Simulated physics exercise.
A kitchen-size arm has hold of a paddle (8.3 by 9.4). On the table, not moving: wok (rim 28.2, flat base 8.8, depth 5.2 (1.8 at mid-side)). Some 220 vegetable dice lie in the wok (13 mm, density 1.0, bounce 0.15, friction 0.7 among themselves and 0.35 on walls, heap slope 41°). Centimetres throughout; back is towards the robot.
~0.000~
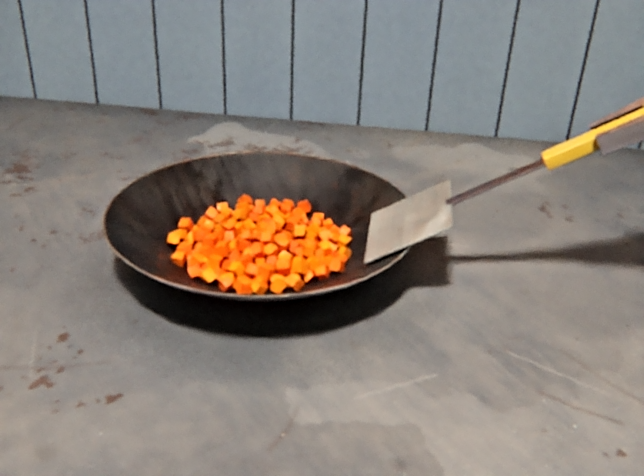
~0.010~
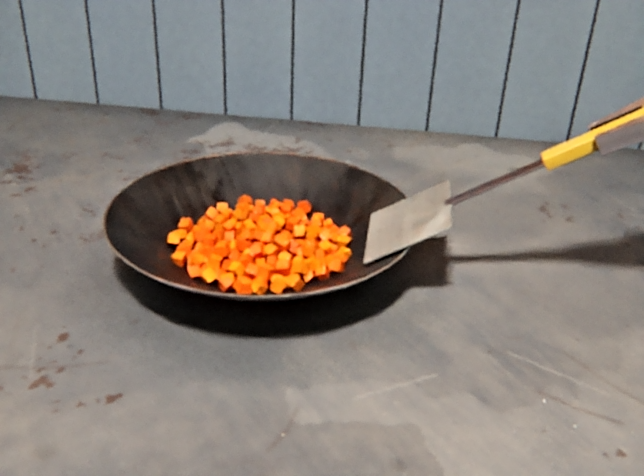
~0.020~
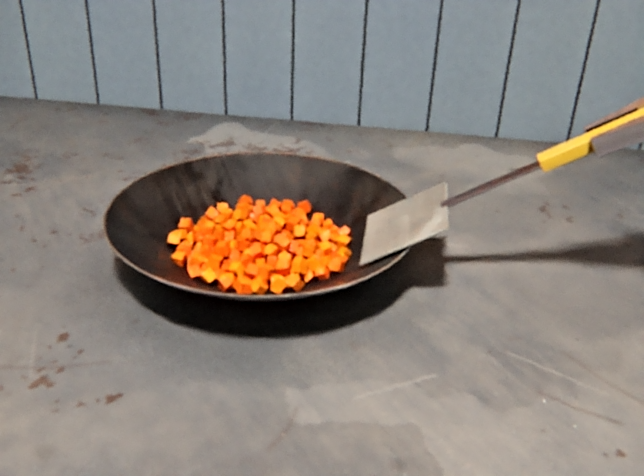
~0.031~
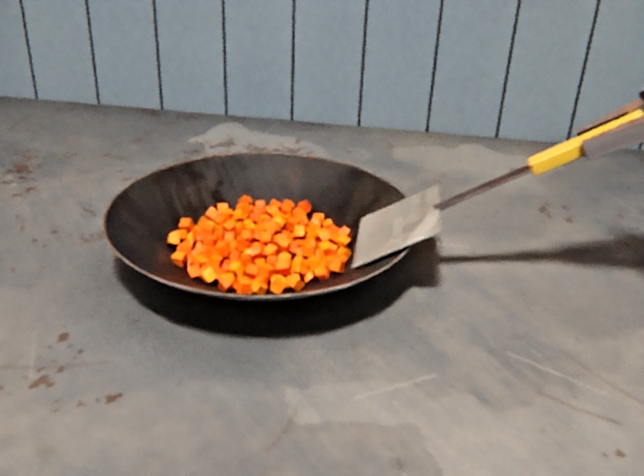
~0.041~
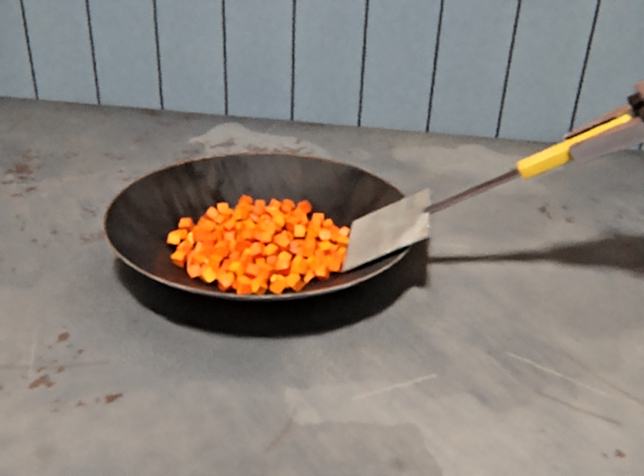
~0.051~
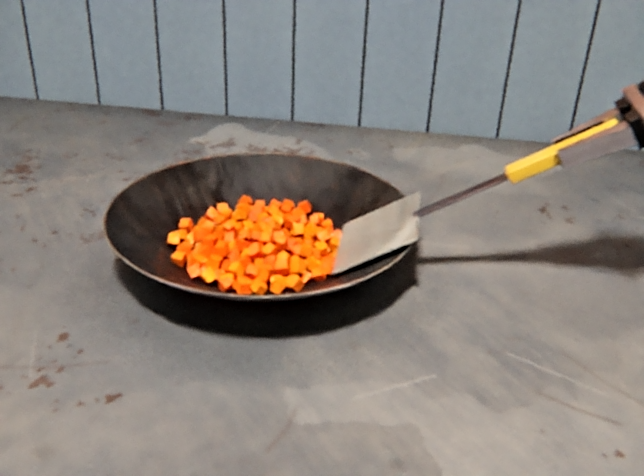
A metal paddle slides slowly left into a dark wok, reaching the orange vegetable dice.
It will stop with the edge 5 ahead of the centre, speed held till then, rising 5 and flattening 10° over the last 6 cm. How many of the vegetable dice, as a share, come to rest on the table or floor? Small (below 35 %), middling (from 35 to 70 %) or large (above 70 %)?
Share on the table or floor: Small (below 35 %).
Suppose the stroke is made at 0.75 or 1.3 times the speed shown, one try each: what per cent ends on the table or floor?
About 5 and 30 per cent.
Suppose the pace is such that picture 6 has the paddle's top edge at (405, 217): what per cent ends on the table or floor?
Some 45 per cent.
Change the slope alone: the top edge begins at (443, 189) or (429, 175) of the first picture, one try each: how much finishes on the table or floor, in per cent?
Some 10 and 10 per cent.
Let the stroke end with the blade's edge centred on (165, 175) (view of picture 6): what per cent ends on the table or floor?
About 40 per cent.
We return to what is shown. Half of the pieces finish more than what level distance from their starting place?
Some 7 cm.
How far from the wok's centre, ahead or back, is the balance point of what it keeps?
Roughly 6.0 cm ahead.
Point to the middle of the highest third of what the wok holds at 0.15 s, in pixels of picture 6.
Around (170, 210).
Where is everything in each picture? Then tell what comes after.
The first picture shows the paddle top edge at (451, 202), sloping 32°; upper third of the load around (265, 238), from x 175 to 345, top at y 200; 216 in the wok.
The second picture shows the paddle top edge at (451, 202), sloping 32°; upper third of the load around (265, 238), from x 175 to 345, top at y 200.
The third picture shows the paddle top edge at (447, 204), sloping 32°; upper third of the load around (265, 238), from x 175 to 345, top at y 200.
The fourth picture shows the paddle top edge at (440, 207), sloping 32°; upper third of the load around (265, 238), from x 175 to 345, top at y 200.
The fifth picture shows the paddle top edge at (429, 211), sloping 32°; upper third of the load around (265, 238), from x 175 to 345, top at y 200.
The sixth picture shows the paddle top edge at (419, 214), sloping 32°; upper third of the load around (259, 237), from x 175 to 340, top at y 205; 216 in the wok.
After 0.10 s, sloping 32°, highest piece 6 above the table; 216 in the wok.
After 0.15 s, sloping 28°, highest piece 8 above the table; 208 in the wok, 8 on the blade or in flight.
After 0.37 s, sloping 22°, highest piece 6 above the table; 189 in the wok, 24 on the table or floor, 3 on the blade or in flight.
After 1.42 s, sloping 22°, highest piece 6 above the table; 189 in the wok, 27 on the table or floor.
In the end, 189 in the wok, 27 on the table or floor. That is 12 % on the table or floor.
